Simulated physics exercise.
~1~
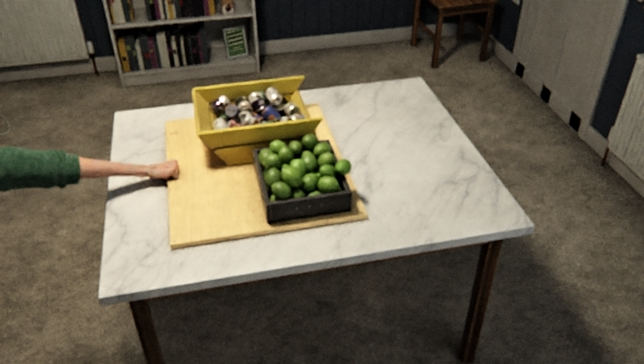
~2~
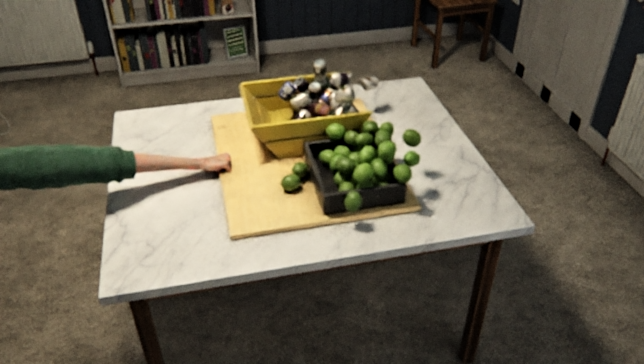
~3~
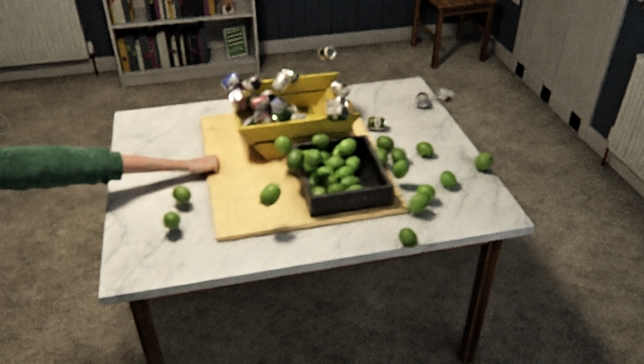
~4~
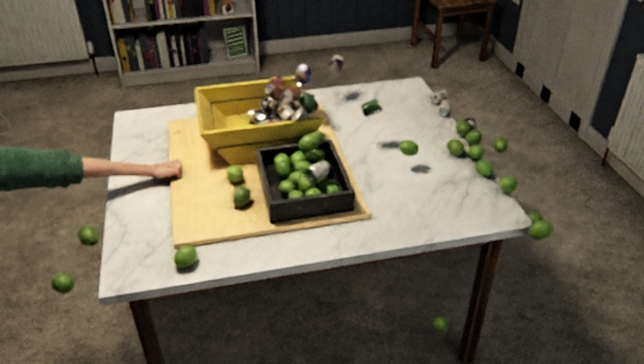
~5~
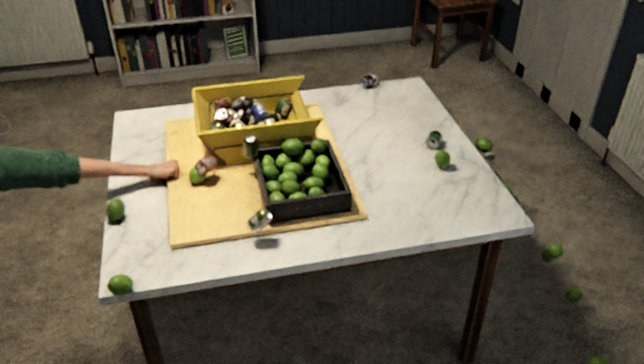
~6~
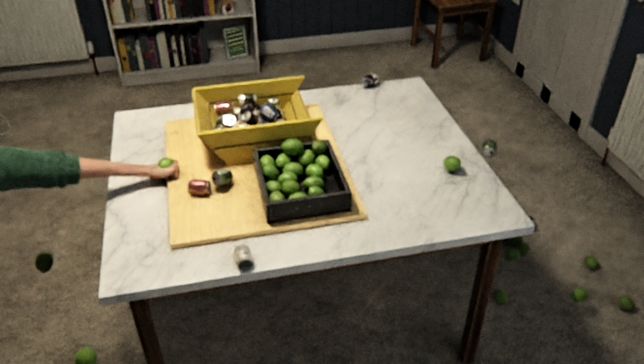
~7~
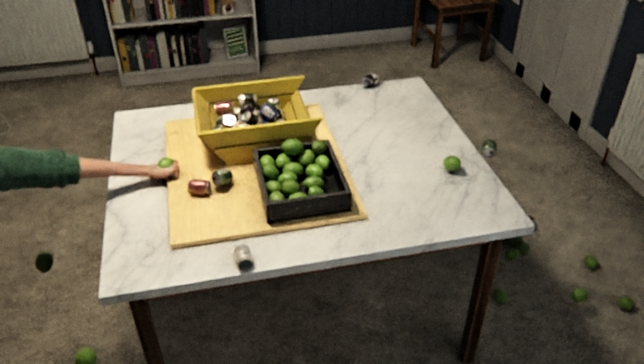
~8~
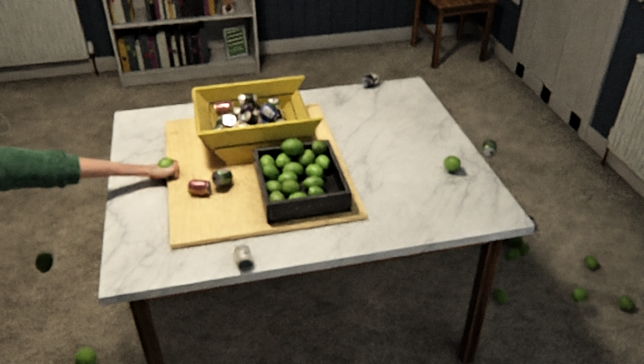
At the start, a green-sleeved arm holds the left edge of a wooden board on a marble-topped table, with a yellow container of mini cans behind a black container of limes. The hand shoves the board to the right, and limes and cans jump up out of both containers. As the board is pulled back left, limes scatter across the table and spill over its edges while more cans tumble about. The board comes to rest near its starting place. Several limes lie on the floor, a few limes and cans sit loose on the board and table, and both containers remain partly filled.
